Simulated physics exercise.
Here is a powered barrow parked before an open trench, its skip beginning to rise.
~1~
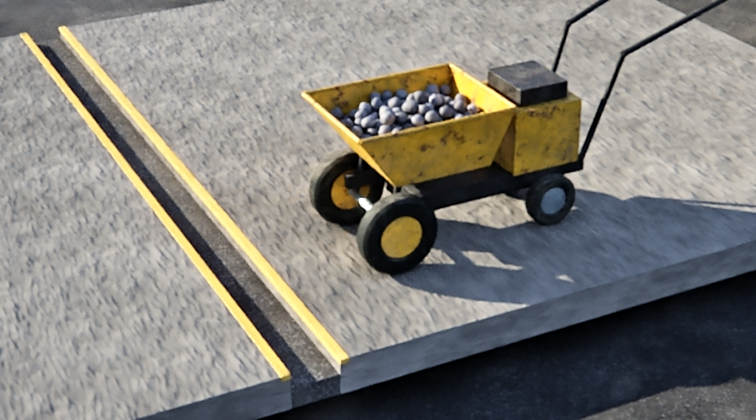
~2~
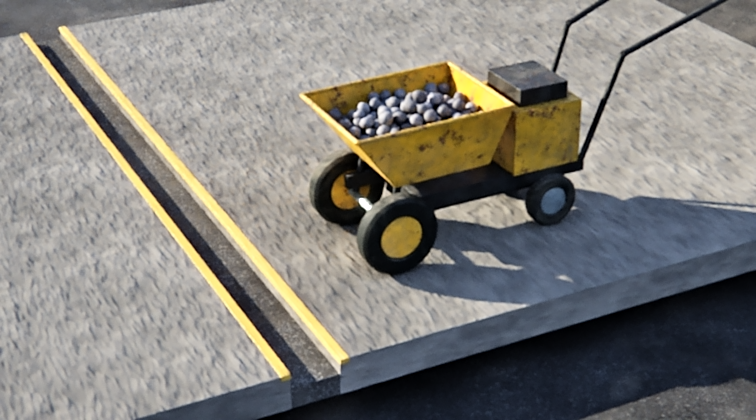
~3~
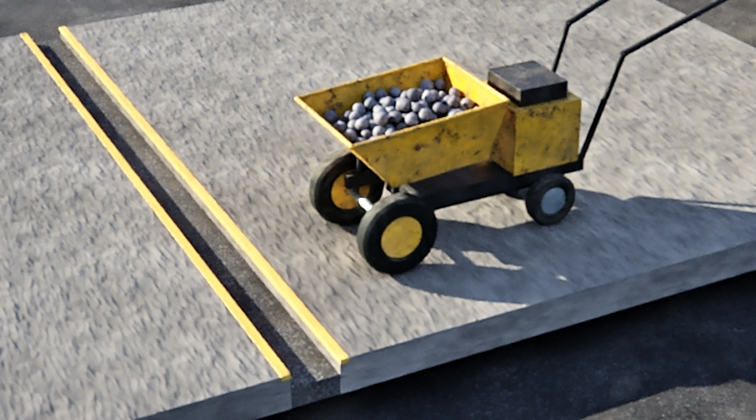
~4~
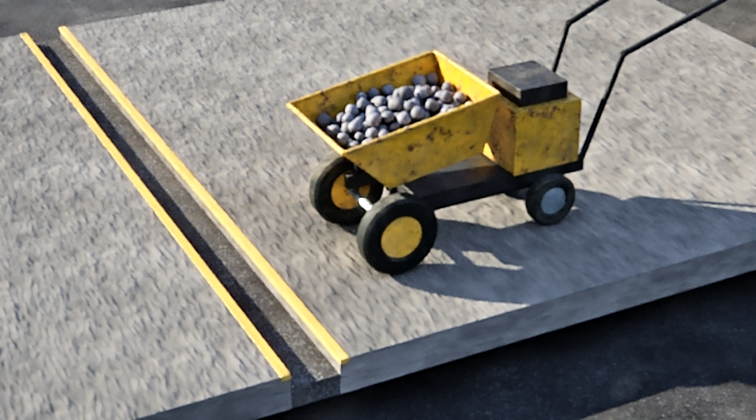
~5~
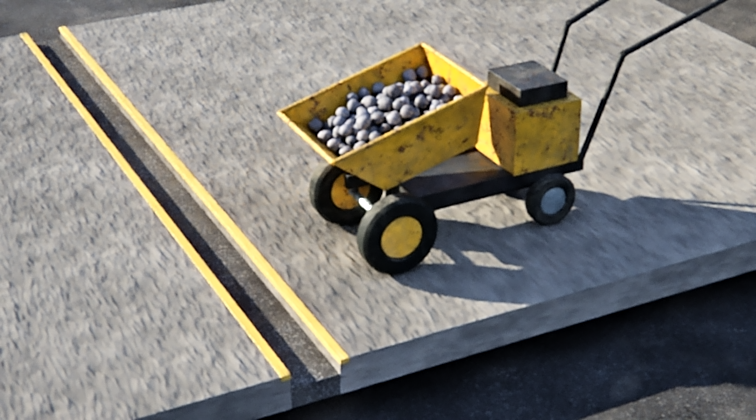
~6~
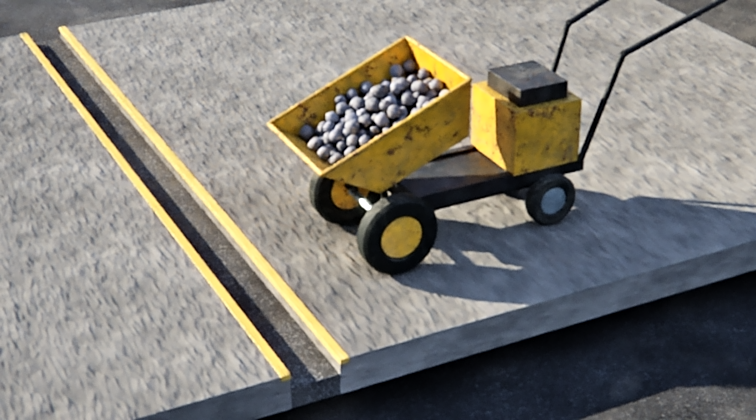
The clip shows a yellow powered barrow loaded with round grey cobbles, standing still beside a narrow, yellow-edged trench, as its skip tilts steadily forward to the left, the rear rising clearly while the front lip lowers.
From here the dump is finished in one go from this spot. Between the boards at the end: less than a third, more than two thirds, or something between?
The trench takes between a third and two thirds.
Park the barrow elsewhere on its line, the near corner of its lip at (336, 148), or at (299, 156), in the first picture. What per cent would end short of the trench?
In turn 0 and 0 in a hundred.
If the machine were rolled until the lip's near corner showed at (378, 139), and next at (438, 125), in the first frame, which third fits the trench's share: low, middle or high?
At the first place one to two thirds, at the second under a third.
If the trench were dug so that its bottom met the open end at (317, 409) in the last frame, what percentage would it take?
Near 70 %.
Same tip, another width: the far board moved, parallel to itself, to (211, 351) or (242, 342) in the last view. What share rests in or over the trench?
In turn 80 and 60 in a hundred.
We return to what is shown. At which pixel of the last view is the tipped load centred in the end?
Around (232, 278).
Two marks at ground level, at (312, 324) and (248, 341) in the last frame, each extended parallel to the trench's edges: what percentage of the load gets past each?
Near 70 % and 20 %.
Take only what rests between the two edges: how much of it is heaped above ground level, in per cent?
Some 50 per cent.
Soon after the last picture, skip tipped steeply; all in the skip.
A little later, skip tipped right over; about two thirds in the skip; about a third in or heaped over the trench; a stray few beyond it; a stray few falling.
Later still, skip tipped right over; about a third in the skip; a stray few short of the trench; about half in or heaped over the trench; about a quarter beyond it.
At rest, skip tipped right over; about a third in the skip; a stray few short of the trench; about half in or heaped over the trench; about a quarter beyond it.
